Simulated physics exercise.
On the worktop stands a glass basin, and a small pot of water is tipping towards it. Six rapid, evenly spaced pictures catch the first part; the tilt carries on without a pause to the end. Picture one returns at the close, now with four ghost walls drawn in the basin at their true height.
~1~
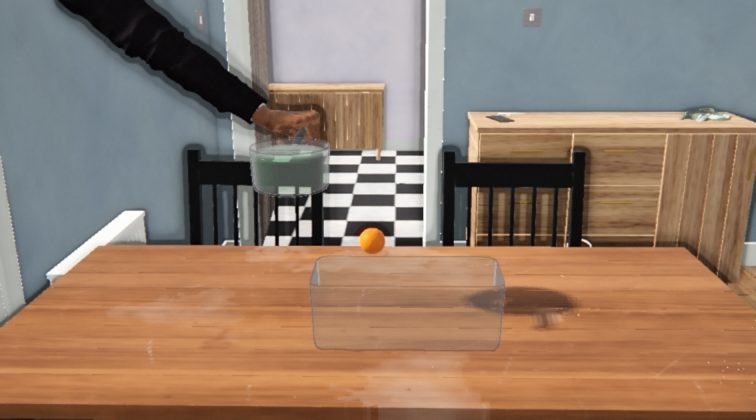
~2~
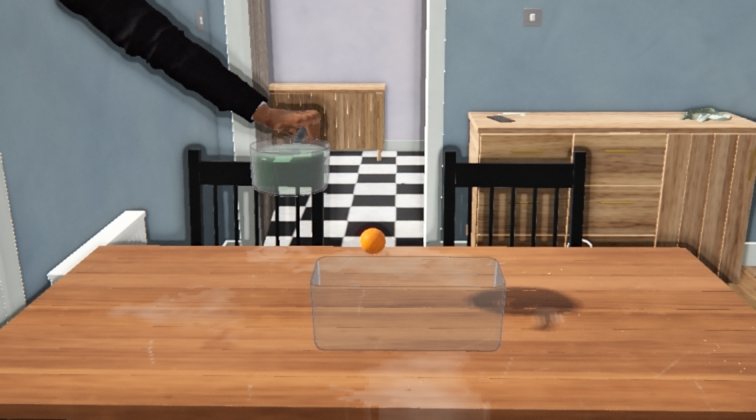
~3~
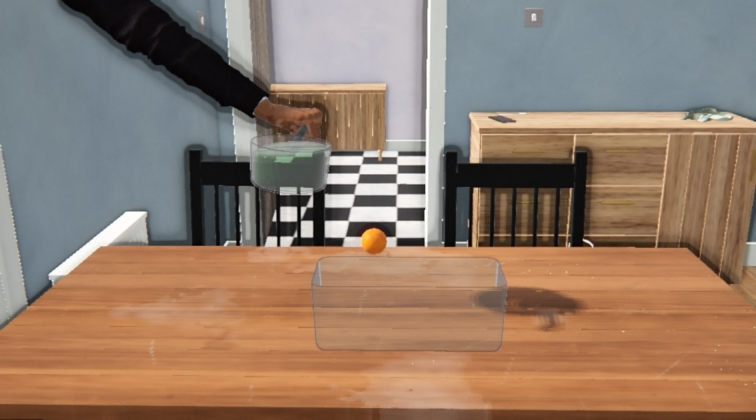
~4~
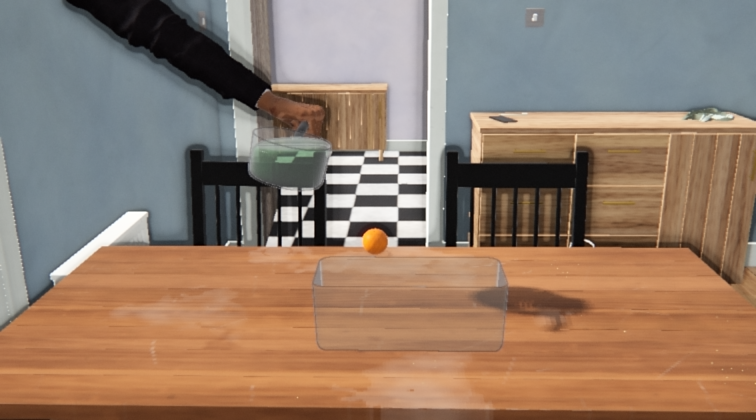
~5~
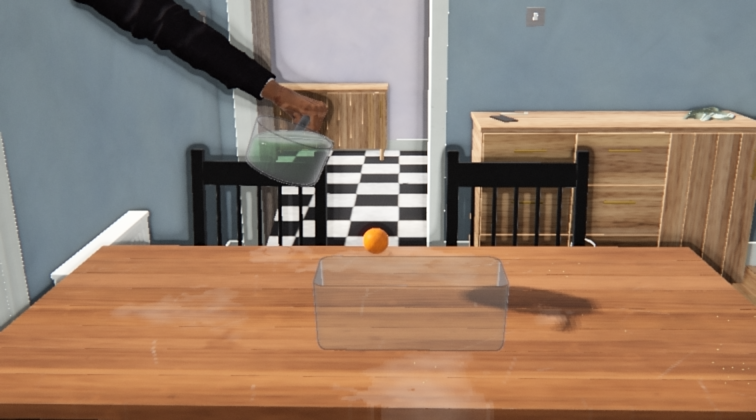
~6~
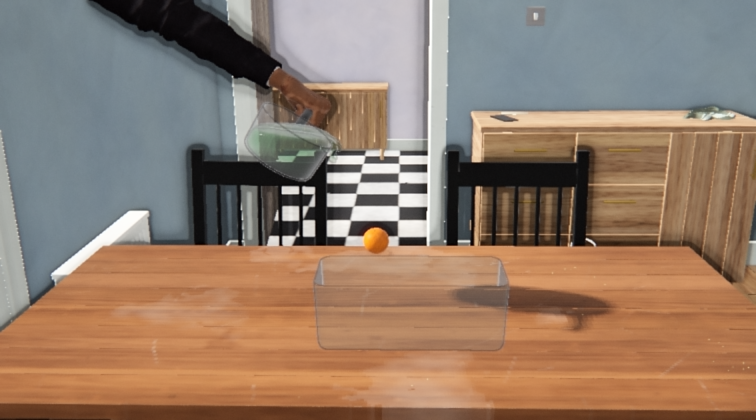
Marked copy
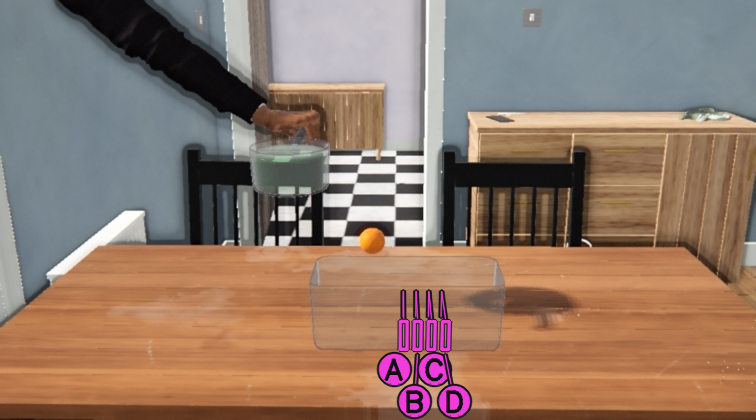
The clip shows a hand holding a small pot of water above a wooden table with a glass basin and an orange ball; the pot starts upright, then tilts steadily to the right until water just passes its lip.
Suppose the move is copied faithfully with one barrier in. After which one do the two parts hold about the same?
Use position B.
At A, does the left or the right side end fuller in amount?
More ends on the right.
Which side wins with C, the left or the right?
The left one.
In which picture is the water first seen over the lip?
In picture 5.
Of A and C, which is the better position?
A.
On the marked copy, A at (403, 354); B at (417, 354); C at (431, 354); D at (445, 354).
If A is chosen, about 26 % ends left of the wall and 71 % right of it; 3 % is lost outside.
If B is chosen, about 51 % ends left of the wall and 46 % right of it; 3 % is lost outside.
If C is chosen, about 80 % ends left of the wall and 15 % right of it; 5 % is lost outside.
If D is chosen, about 92 % ends left of the wall and 5 % right of it; 3 % is lost outside.
